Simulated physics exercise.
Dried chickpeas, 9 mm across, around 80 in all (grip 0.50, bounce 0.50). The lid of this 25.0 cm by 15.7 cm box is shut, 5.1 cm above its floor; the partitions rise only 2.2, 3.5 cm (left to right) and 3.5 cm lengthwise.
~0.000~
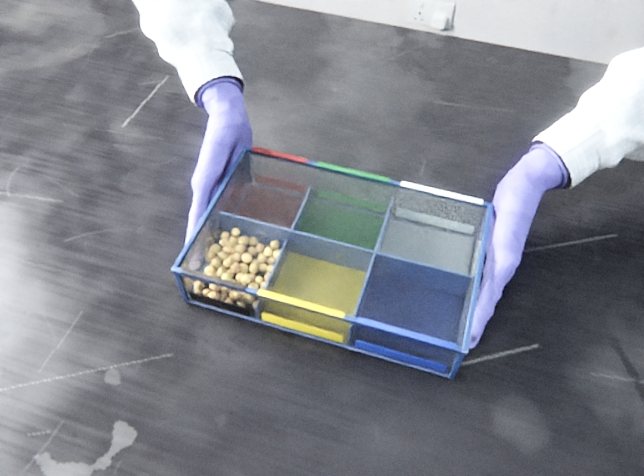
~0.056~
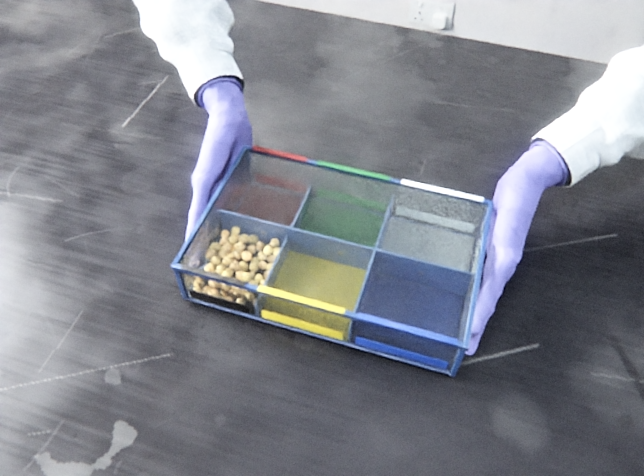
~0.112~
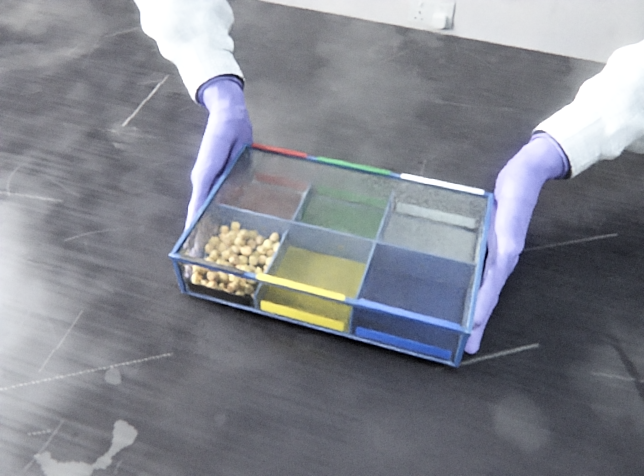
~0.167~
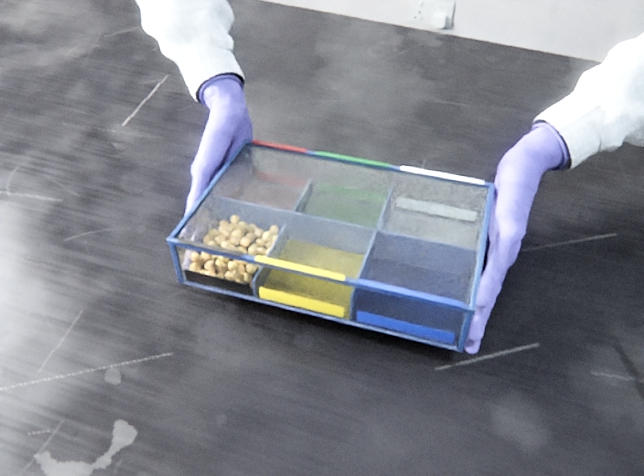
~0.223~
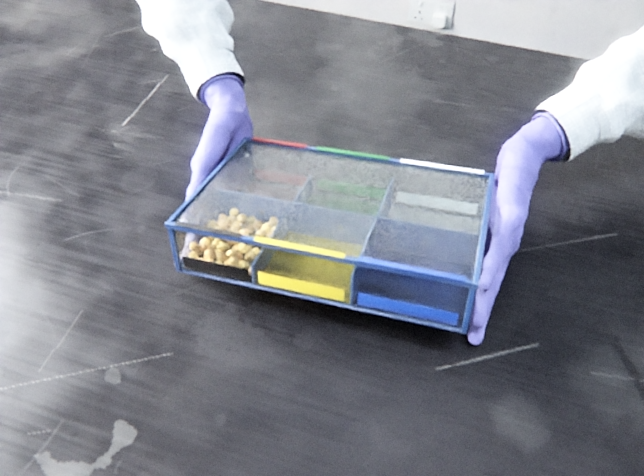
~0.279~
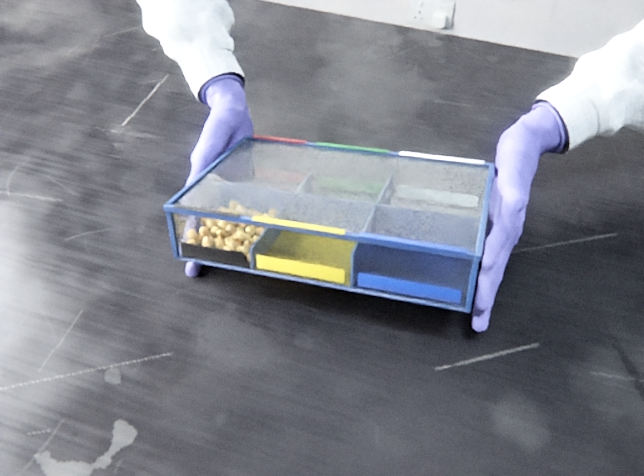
Two purple-gloved hands in white sleeves grip the ends of a clear, blue-edged box above a dark, scratched tabletop, seen from above at an angle. Pale chickpeas fill the black front-left compartment, beside empty yellow and blue ones, with red, green and white behind. The hands steadily tilt the box, raising its front edge, while the chickpeas shift slightly toward the back and the camera stays still.
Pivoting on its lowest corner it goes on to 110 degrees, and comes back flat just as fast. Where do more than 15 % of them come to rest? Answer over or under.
Red compartment: Over; blue compartment: Under; green compartment: Under; yellow compartment: Under; white compartment: Under; black compartment: Over.
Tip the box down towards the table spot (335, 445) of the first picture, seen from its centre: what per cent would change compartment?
Some 40 per cent.
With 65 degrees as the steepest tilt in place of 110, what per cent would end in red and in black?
In that case red 0, black 100.
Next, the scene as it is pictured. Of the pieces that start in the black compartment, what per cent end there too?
About 80 per cent.
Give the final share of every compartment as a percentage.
Red 20, blue 0, green 0, yellow 0, white 0, black 80.
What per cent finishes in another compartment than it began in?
Some 20 per cent.
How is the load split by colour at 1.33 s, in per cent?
Red 15; blue 0; green 0; yellow 0; white 0; black 85.
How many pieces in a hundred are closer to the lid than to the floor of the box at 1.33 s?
Roughly 70 per cent.
Then, at 1.33 s, tilt 110 degrees; red 15 %, black 85 %.
After 2.04 s, tilt 48 degrees; red 20 %, black 80 %.
After 2.77 s, tilt 0 degrees; red 20 %, black 80 %.
At rest (3.1 s), red 20 %, blue 0 %, green 0 %, yellow 0 %, white 0 %, black 80 %.
